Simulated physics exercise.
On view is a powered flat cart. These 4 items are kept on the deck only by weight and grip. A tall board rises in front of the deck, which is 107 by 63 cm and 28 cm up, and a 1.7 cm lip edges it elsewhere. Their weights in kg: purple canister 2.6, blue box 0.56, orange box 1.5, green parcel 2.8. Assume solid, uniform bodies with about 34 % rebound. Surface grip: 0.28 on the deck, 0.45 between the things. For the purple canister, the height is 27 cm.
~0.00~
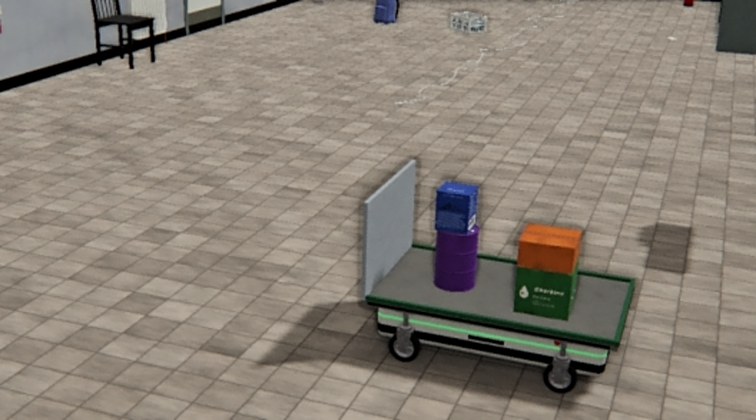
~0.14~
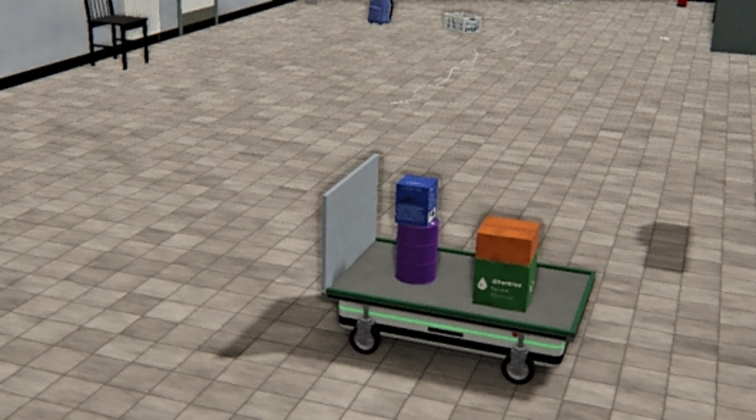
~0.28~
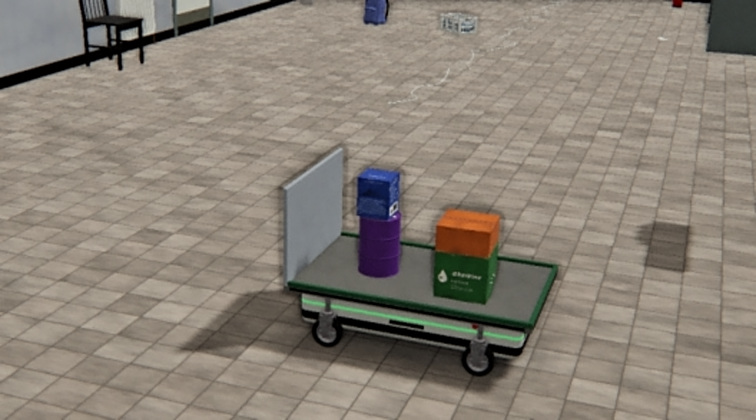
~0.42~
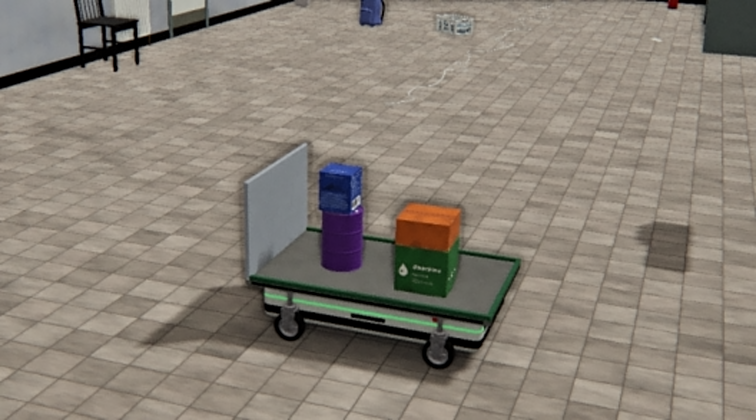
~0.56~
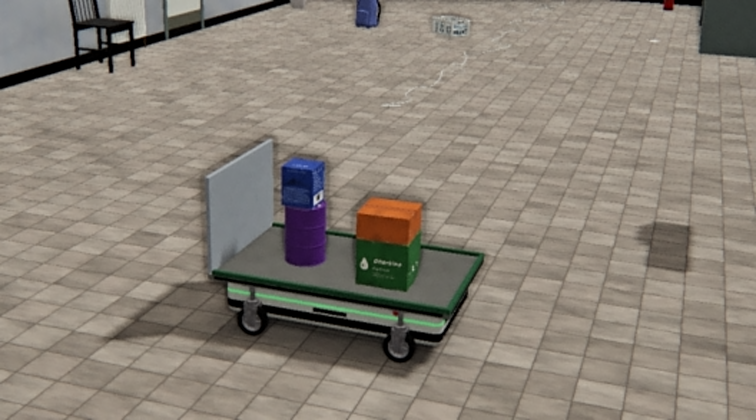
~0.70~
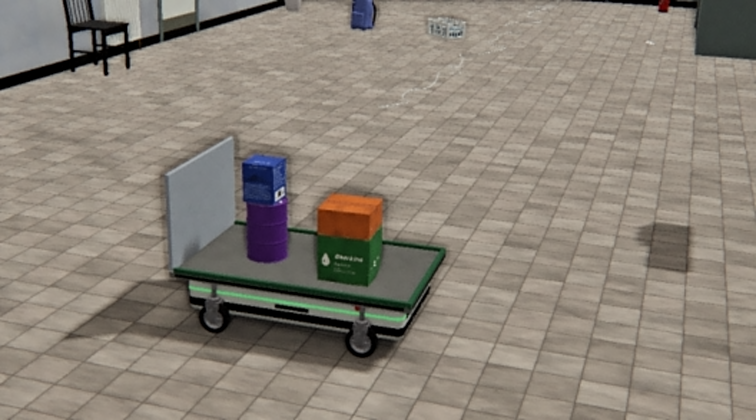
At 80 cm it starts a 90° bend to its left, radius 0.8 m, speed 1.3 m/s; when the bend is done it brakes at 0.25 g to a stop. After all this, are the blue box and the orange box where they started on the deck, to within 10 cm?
The blue box leaves its spot and the orange box stays put.
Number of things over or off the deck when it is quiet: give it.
The answer is 1.
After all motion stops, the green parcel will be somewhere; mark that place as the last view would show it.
My guess is roughly (43, 364).
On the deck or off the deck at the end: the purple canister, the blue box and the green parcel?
Afterwards, the purple canister stays on its support, the blue box leaves its support, and the green parcel stays on its support.
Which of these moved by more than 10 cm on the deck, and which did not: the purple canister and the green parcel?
As for the purple canister, it winds up somewhere else, and the green parcel remains where it was.
After 1.00 s, cart has run 130 cm, turned 25°; blue box moved 14 cm near (170, 181); purple canister moved 13 cm.
After 1.50 s, cart has run 195 cm, turned 72°; blue box now off the deck; purple canister moved 24 cm.
After 1.90 s, cart has run 246 cm, turned 90°; purple canister moved 23 cm.
In the end (2.8 s), off the deck, blue box; not toppled but over 10 cm from the start, purple canister; the other 2 under 10 cm from the start. At the end, from the last picture's camera, orange box near (38, 319).
